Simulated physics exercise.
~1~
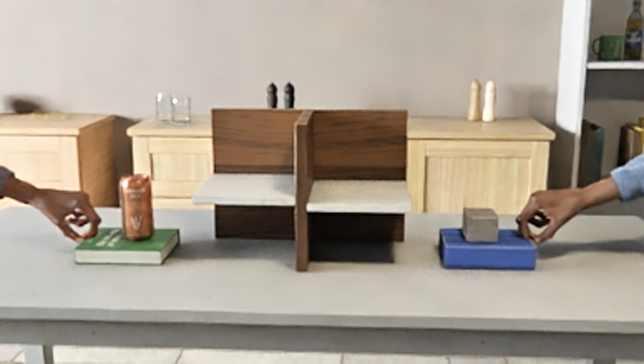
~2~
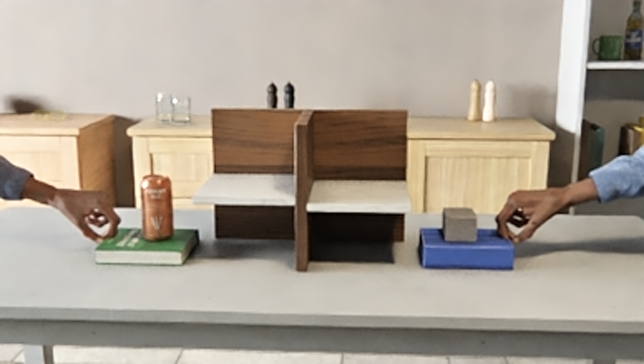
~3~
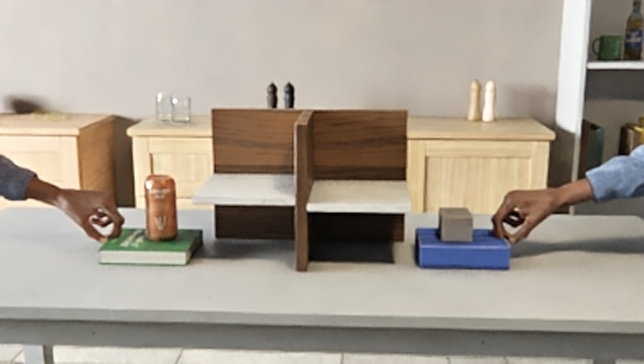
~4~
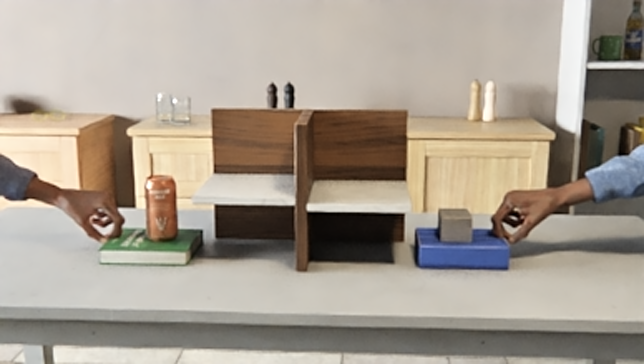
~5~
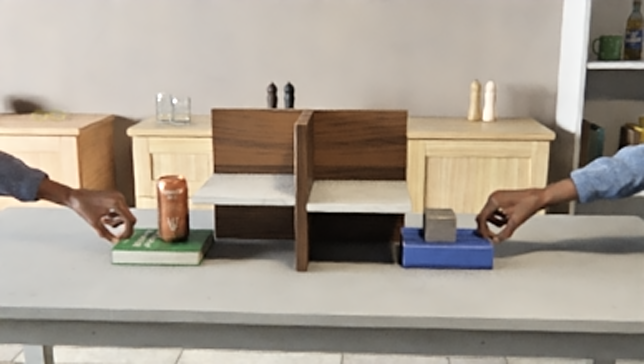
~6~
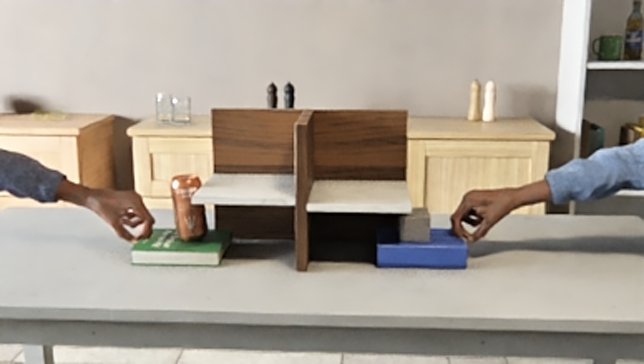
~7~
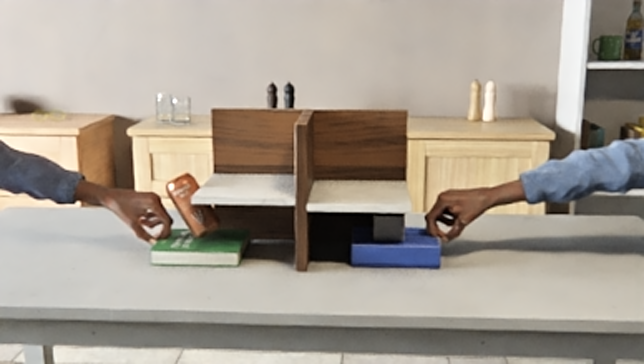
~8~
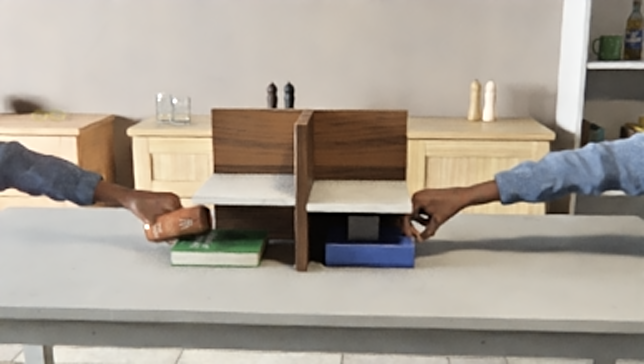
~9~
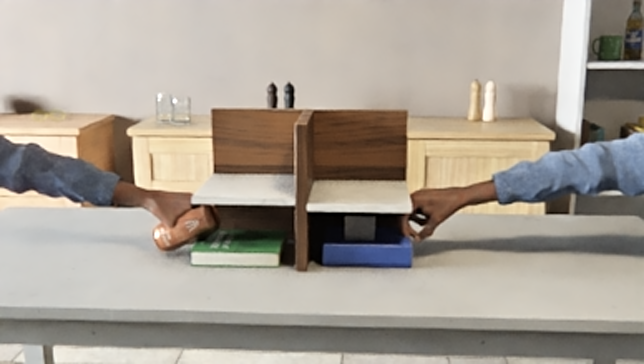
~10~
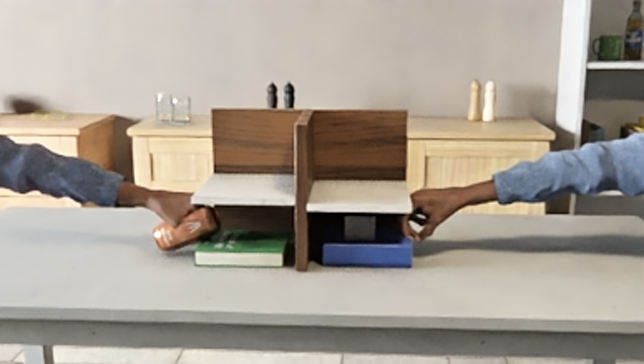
In this clip, two hands slide a green book carrying an upright orange can and a blue board carrying a grey block inward under low shelves; the can hits the left shelf, tips and ends on its side by the left hand, while the block rides under untouched.
